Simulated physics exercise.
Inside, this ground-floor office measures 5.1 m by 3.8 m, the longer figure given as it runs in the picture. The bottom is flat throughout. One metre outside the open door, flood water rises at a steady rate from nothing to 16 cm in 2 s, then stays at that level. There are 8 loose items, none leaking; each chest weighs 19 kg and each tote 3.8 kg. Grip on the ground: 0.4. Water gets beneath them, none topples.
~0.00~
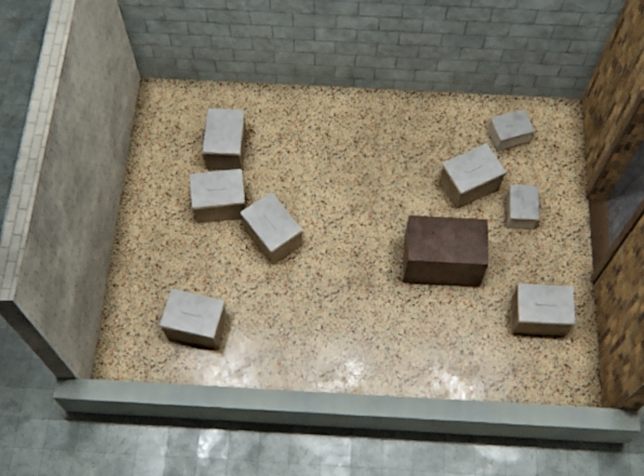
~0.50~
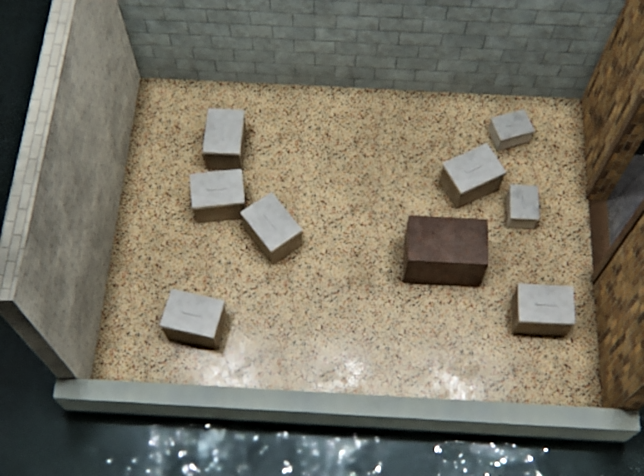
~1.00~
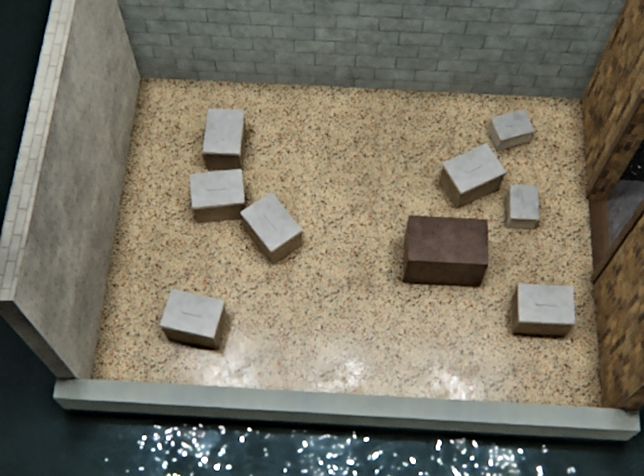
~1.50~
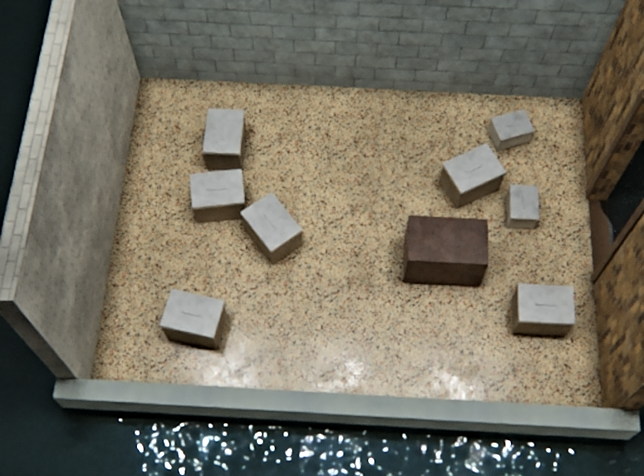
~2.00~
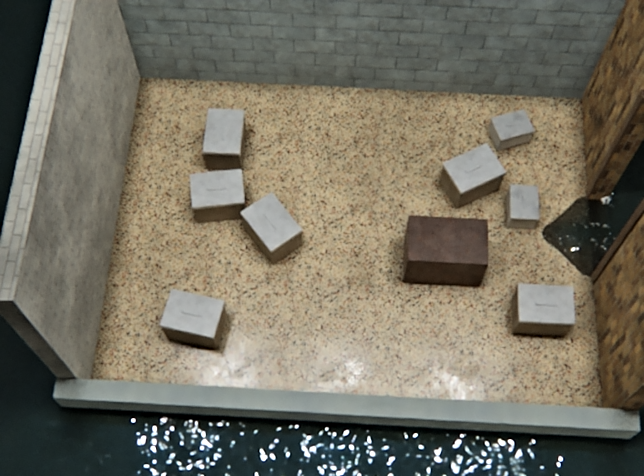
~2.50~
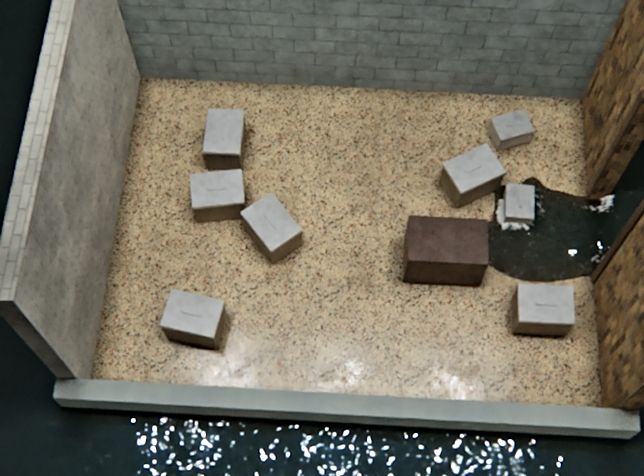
Dark water filled the ground outside the walled room, then came in through the opening on the right and spread across the speckled floor around a small grey box, which barely shifted.
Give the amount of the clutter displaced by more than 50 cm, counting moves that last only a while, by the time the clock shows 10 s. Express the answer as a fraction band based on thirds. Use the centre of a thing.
The band is under one third.
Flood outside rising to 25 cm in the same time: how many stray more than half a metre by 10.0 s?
Result: 5.
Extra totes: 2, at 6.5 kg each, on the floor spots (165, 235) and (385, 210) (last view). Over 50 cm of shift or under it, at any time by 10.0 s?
In turn: Less, more.
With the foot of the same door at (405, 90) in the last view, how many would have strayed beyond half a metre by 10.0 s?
Result: 1 of them.
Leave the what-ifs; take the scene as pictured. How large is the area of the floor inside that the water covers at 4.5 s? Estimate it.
Roughly 8.5 m2 of it is wet.
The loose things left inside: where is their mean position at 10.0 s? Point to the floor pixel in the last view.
Centre of the remaining things: Roughly (336, 217).
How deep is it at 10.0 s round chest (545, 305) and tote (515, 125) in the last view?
Depths: Near 4 cm, then near 5 cm.
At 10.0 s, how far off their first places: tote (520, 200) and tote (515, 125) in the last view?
In that order: 300 cm, 40 cm.
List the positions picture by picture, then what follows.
A tote at (524, 202), on the bottom; a chest at (224, 131), on the bottom; 0.0 m2 under water; 0 of 8 have shifted, in the first picture.
A tote at (524, 202), on the bottom; a chest at (224, 131) rests on the ground; water covers 0.0 m2; 0 of 8 have shifted, in the second picture.
A tote at (524, 202), on the bottom; a chest at (224, 131) rests on the ground; water covers 0.0 m2; 0 of 8 have shifted, in the third picture.
A tote at (524, 202), on the bottom; a chest at (224, 131), on the bottom; water covers 0.0 m2; 0 of 8 have shifted, in the fourth picture.
A tote at (524, 202) rests on the ground; a chest at (224, 131), on the bottom; water covers 0.2 m2; 0 of 8 have shifted, in the fifth picture.
A tote at (520, 201) rests on the ground, 5 cm from its start; a chest at (224, 131) rests on the ground; water covers 1.1 m2; 0 of 8 have shifted, in the sixth picture.
After 3.5 s 1 of 8 are over 50 cm from their spots; 1 afloat.
After 4.5 s 1 of 8 are over 50 cm from their spots; 0 afloat.
After 7.0 s 2 of 8 are over 50 cm from their spots; 1 afloat.
After 10.0 s 1 of 8 are over 50 cm from their spots, and 2 have been at some point; 2 afloat.
